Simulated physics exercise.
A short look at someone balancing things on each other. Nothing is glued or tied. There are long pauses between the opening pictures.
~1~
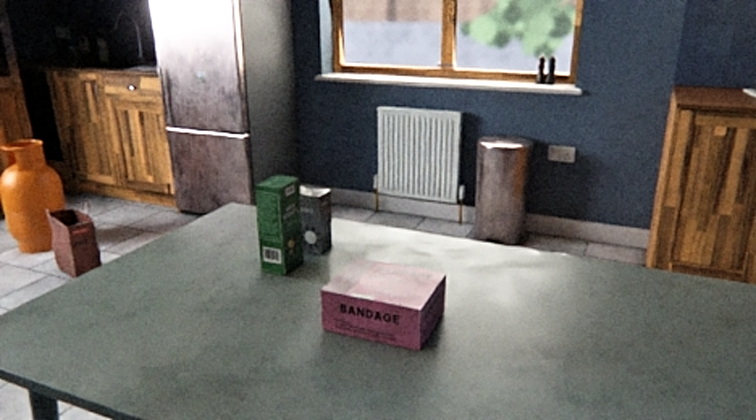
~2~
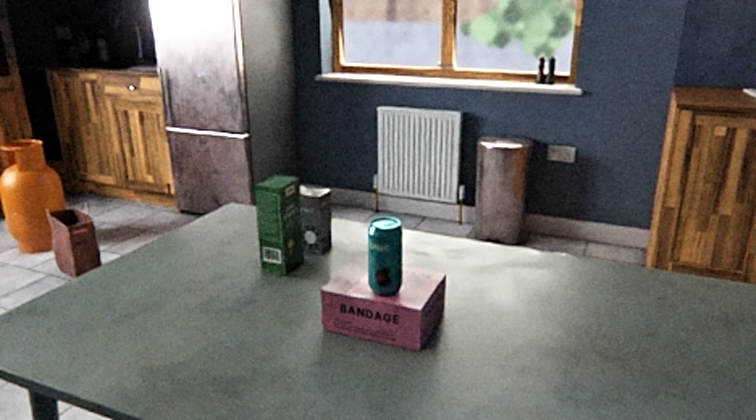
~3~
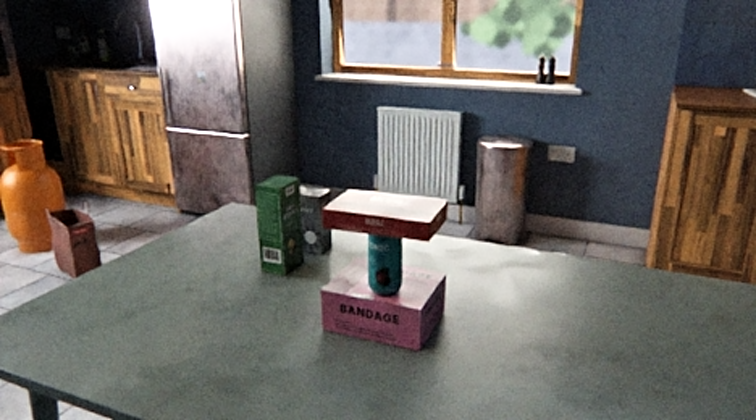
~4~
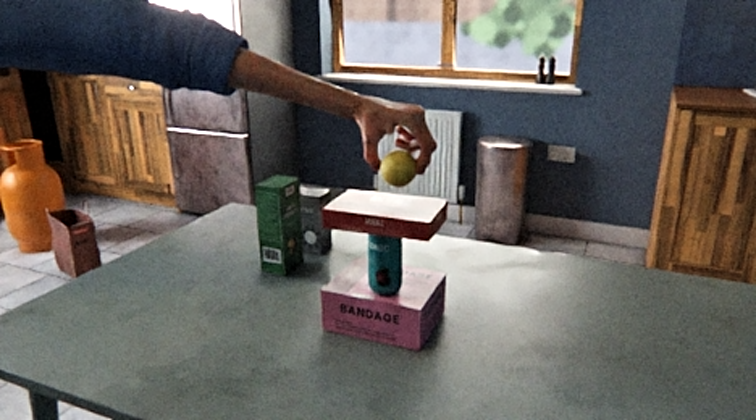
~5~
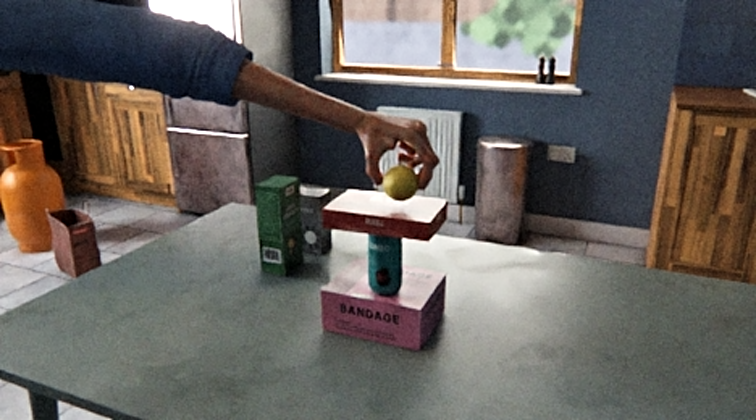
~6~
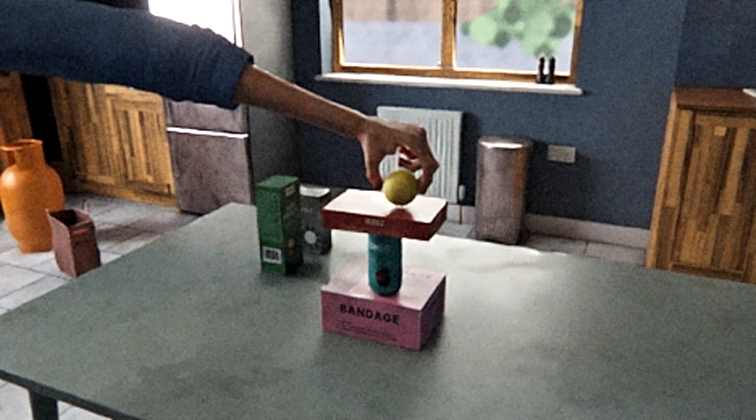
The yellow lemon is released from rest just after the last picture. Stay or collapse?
The pile holds.
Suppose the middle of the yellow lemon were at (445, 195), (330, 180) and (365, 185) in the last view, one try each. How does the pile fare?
First try: It gives way; second try: It loses its balance; third try: It keeps its balance.
Then, 0.10 s after the last picture, things are still on the move.
Then, 0.50 s after the last picture, nothing has stirred.
Then, 0.80 s after the last picture, yellow lemon resting near (401, 189).
At rest, all 6 in place. Seen from the same camera at the end, yellow lemon near (401, 189). The pile keeps its balance.
